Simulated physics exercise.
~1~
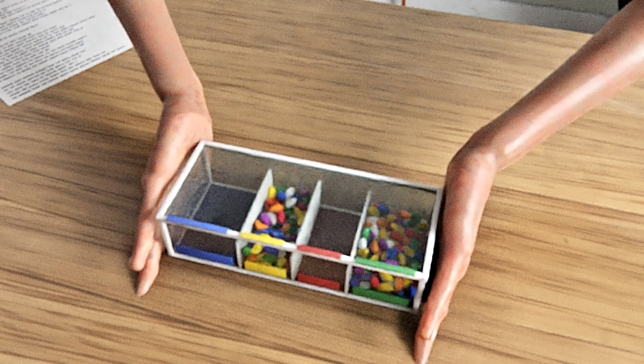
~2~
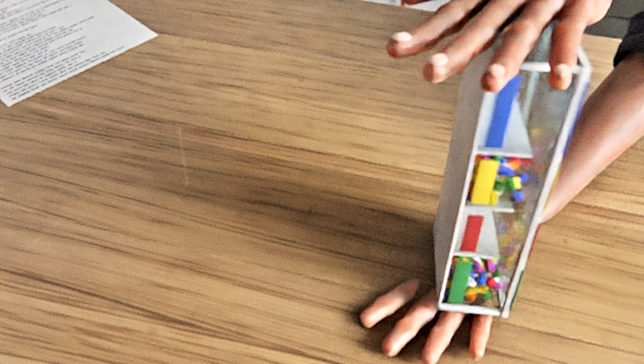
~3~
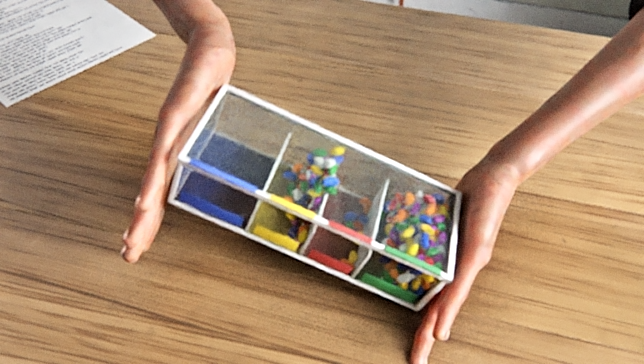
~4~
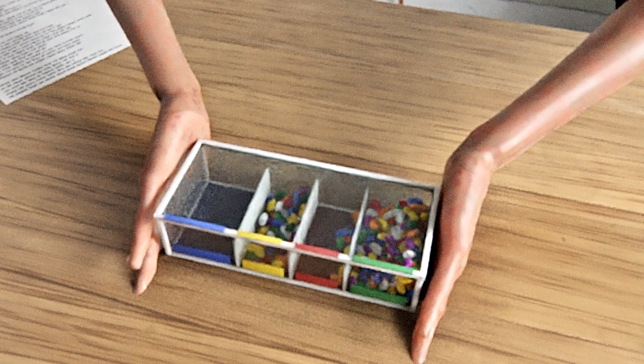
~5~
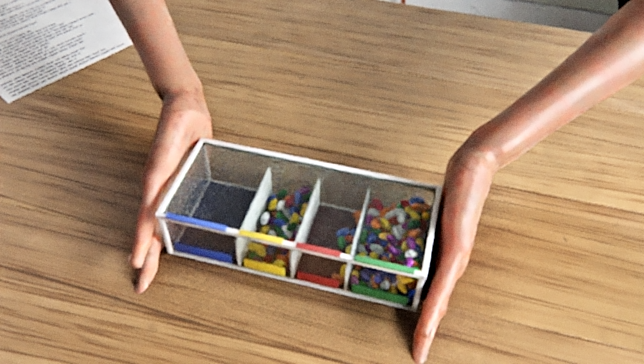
Two hands tip a divided clear box of jelly beans upright, then lay it flat again.
